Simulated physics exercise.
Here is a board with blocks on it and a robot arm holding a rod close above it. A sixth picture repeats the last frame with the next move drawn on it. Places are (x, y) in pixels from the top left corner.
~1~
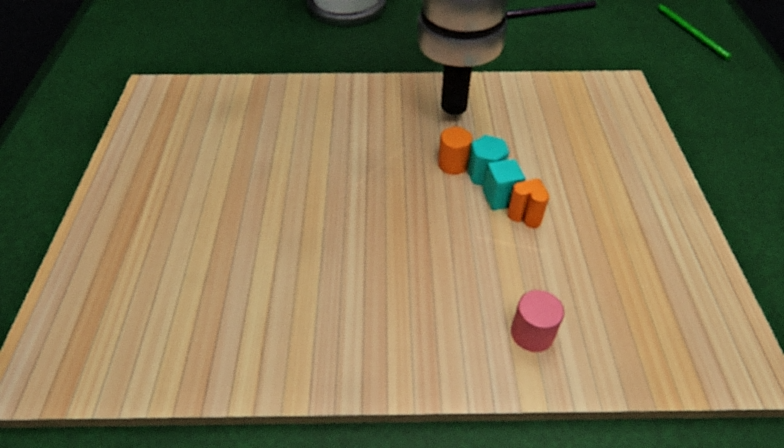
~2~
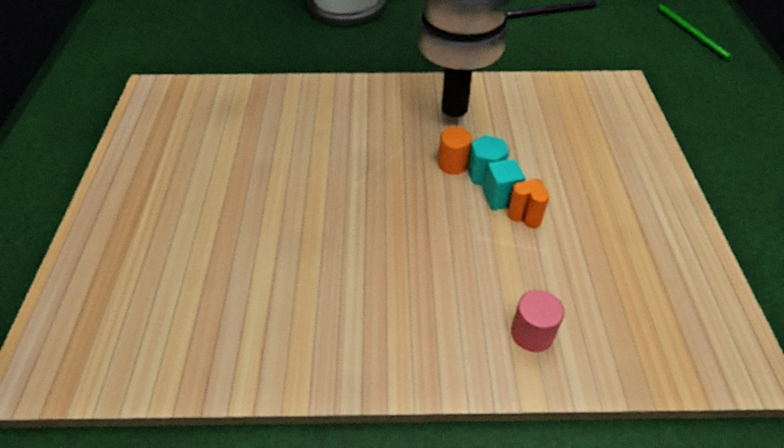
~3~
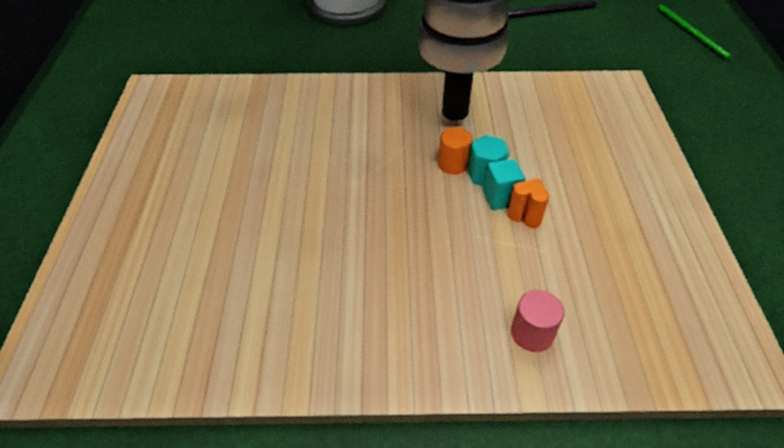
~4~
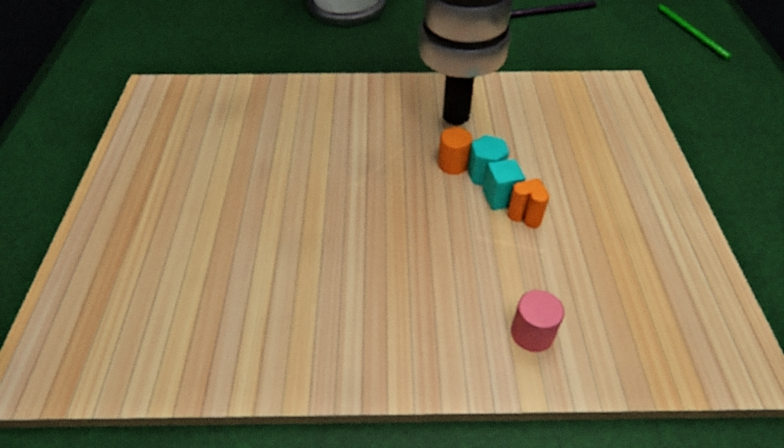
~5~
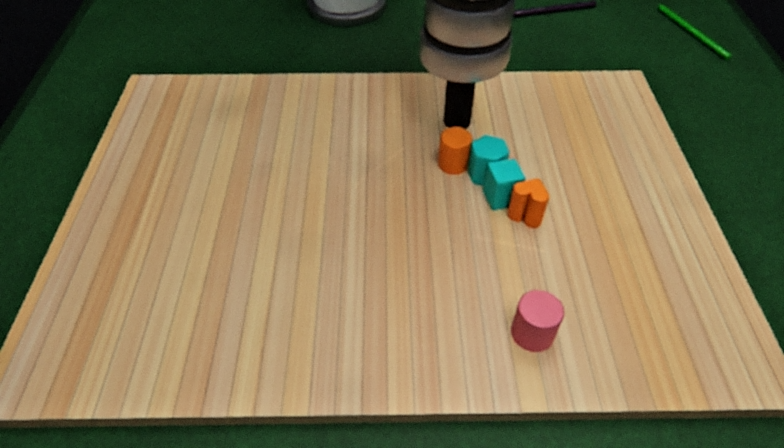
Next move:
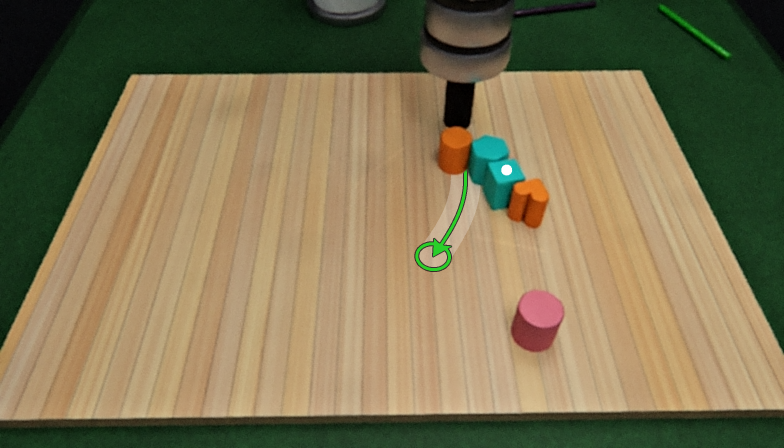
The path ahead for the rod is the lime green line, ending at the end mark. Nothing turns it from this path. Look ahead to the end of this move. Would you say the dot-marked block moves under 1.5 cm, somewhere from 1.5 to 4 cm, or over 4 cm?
It goes a little way, 1.5 to 4 cm.
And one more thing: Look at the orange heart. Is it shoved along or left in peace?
It shifts.
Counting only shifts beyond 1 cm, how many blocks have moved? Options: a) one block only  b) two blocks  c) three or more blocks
The correct letter is c.
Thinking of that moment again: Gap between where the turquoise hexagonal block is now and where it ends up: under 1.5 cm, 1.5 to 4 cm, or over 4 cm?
Shift: 1.5 to 4 cm.
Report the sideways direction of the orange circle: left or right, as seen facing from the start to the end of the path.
Its sideways move is to the right.
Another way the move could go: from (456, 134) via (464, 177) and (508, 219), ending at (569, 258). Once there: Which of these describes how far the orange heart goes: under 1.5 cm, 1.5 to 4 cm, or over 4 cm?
The move is long, over 4 cm.
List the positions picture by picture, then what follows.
The first frame shows tip of the rod at (454, 107), middles of tops, orange circle at (457, 136), turquoise hexagonal block at (491, 147), turquoise four-sided block at (507, 170), orange heart at (533, 189).
The second frame shows rod at (455, 109), nothing pushed.
The third frame shows rod at (455, 113), nothing pushed.
The fourth frame shows rod at (456, 117), nothing pushed.
The fifth frame shows rod at (457, 122), orange circle at (457, 136), turquoise hexagonal block at (491, 147), turquoise four-sided block at (507, 170), orange heart at (533, 189).
The line goes from (456, 134) via (465, 171) and (459, 213), ending at (433, 256); the dot is on the turquoise four-sided block.
The first path, step by step. One third of the way, rod at (467, 160); orange circle at (449, 160); turquoise hexagonal block at (498, 157), turned 20° anticlockwise; turquoise four-sided block at (518, 179); orange heart at (542, 197).
Two thirds of the way, rod at (460, 202); orange circle at (428, 184); turquoise hexagonal block at (503, 162), turned 40° anticlockwise; turquoise four-sided block at (523, 183); orange heart at (547, 202).
At the end, rod at (434, 245); orange circle at (424, 189); turquoise hexagonal block at (503, 162), turned 40° anticlockwise; turquoise four-sided block at (523, 183); orange heart at (547, 202).
